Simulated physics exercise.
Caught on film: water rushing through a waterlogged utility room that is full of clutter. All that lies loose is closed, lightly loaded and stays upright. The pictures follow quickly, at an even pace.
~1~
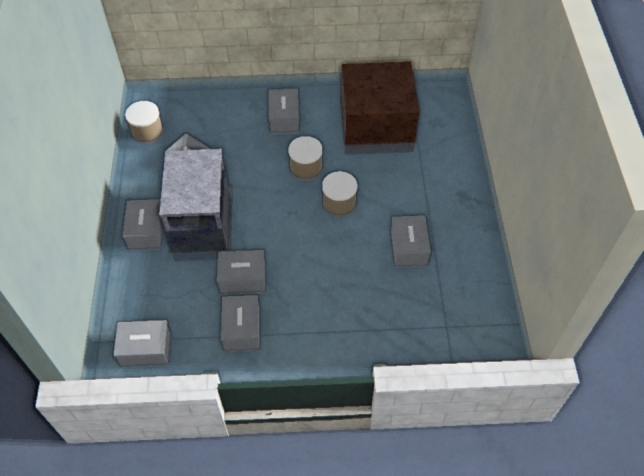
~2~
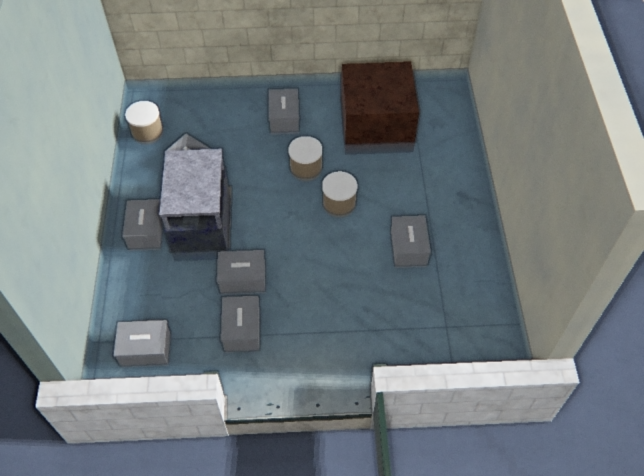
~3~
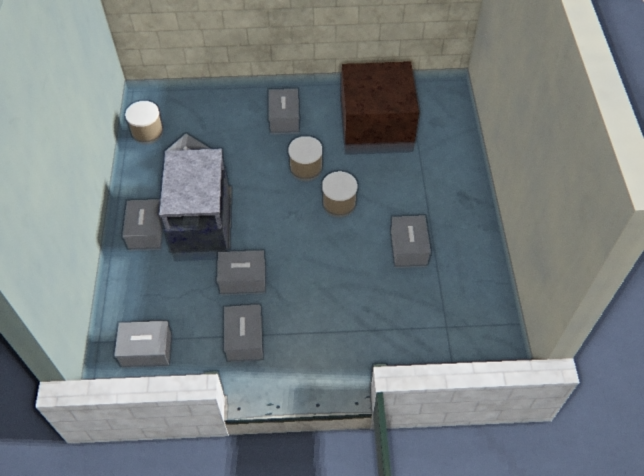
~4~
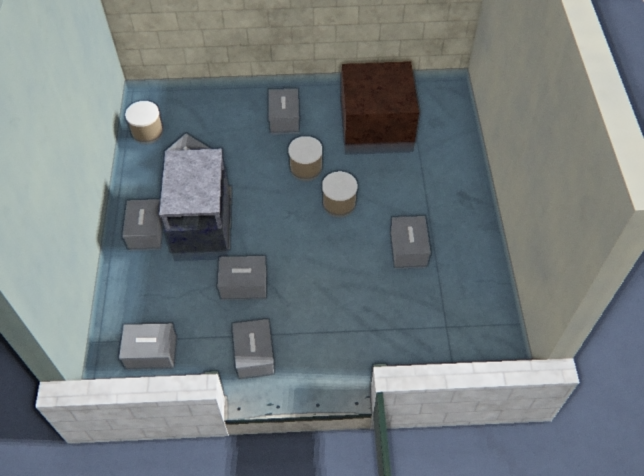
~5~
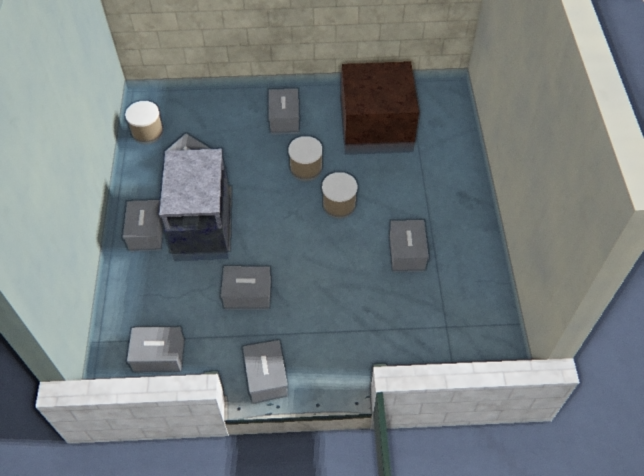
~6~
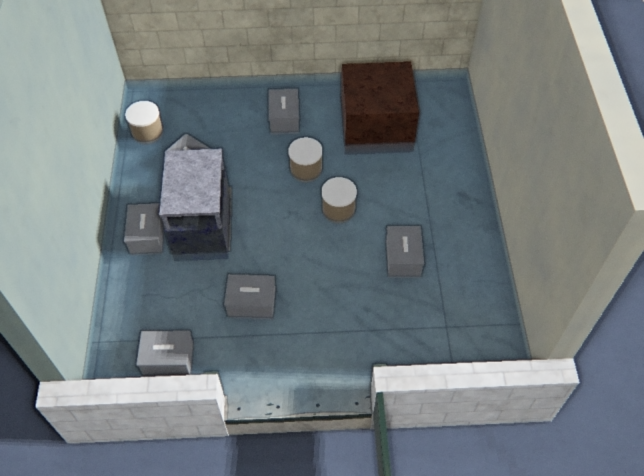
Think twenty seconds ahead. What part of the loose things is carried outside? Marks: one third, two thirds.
Share: Two thirds or above.
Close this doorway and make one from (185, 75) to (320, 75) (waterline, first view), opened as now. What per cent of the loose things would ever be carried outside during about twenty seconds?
About 80 per cent.
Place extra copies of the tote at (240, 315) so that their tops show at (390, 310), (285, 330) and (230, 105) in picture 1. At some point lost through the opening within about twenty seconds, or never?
In that order: Yes, gone, no.
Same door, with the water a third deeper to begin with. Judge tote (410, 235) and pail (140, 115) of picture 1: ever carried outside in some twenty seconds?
One after the other: Through, stays.
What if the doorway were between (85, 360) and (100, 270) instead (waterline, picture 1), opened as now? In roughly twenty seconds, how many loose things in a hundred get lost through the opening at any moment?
Near 70 in a hundred.
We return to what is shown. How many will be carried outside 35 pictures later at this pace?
The number is 7.
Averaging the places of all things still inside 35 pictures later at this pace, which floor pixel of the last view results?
Roughly at (202, 210).
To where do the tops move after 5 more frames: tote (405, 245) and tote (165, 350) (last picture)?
Close to (395, 283) and (210, 365).
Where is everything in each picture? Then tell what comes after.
The first picture shows a tote at (241, 265), afloat; a tote at (140, 338) floats; 0 of 10 have shifted.
The second picture shows a tote at (241, 265), afloat; a tote at (140, 338) floats; 0 of 10 have shifted.
The third picture shows a tote at (241, 266), afloat; a tote at (141, 338) floats; 1 of 10 have shifted.
The fourth picture shows a tote at (242, 271), afloat, close to its start; a tote at (146, 341) floats, close to its start; 2 of 10 have shifted.
The fifth picture shows a tote at (246, 281), afloat, close to its start; a tote at (154, 344) floats, close to its start; 3 of 10 have shifted.
The sixth picture shows a tote at (250, 290), afloat, close to its start; a tote at (164, 348) floats, close to its start; 5 of 10 have shifted.
A moment on, 1 of 10 are out; 9 afloat.
Next, 4 of 10 are out; 6 afloat.
Later, 7 of 10 are out; 3 afloat.
In the end, 7 of 10 are out; 3 afloat.
